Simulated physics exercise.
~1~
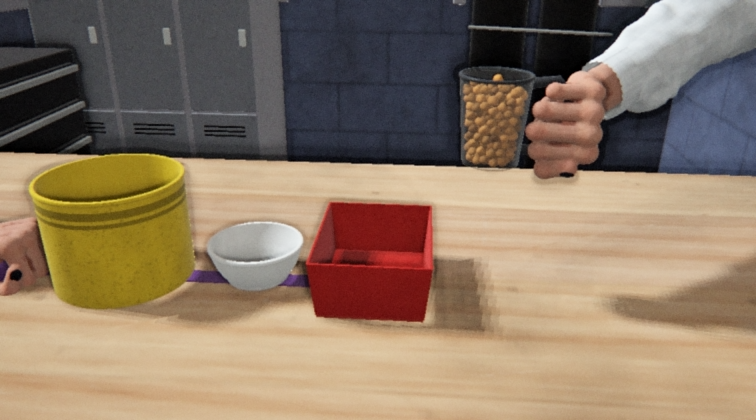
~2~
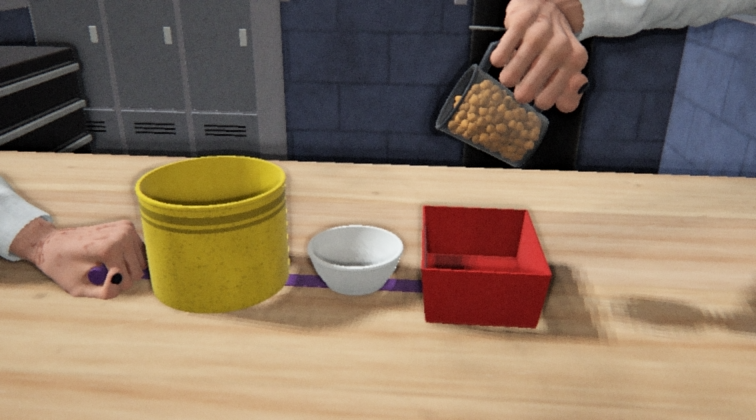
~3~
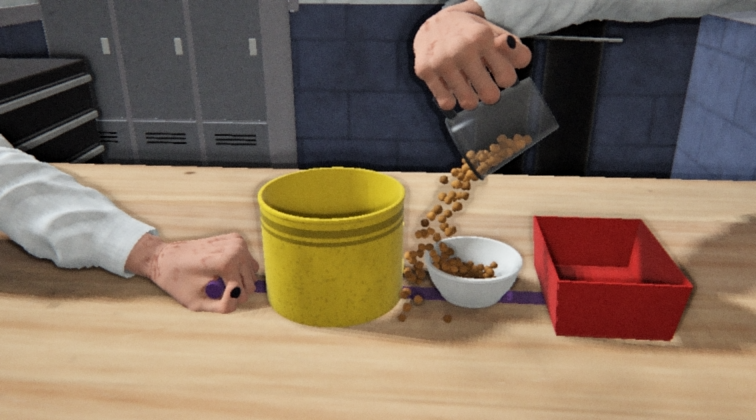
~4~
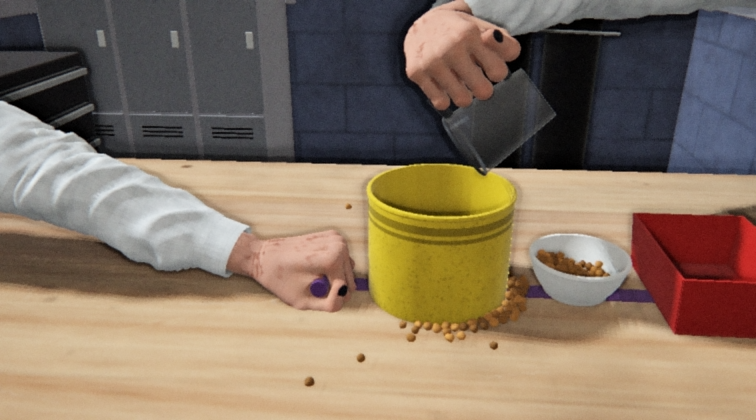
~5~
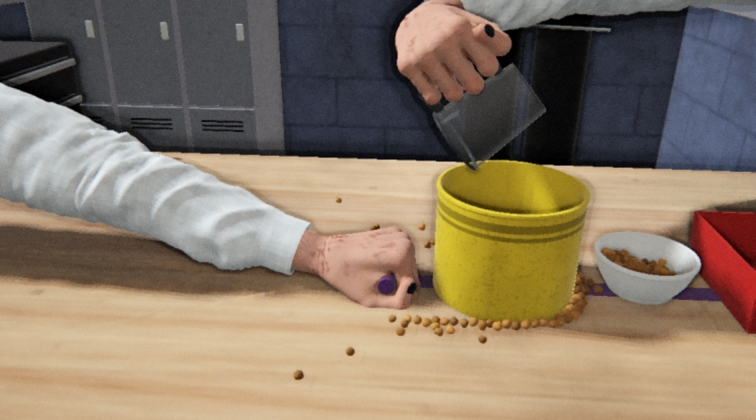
Roasted chickpeas pour from a tilted cup into a sliding white bowl and onto the table.
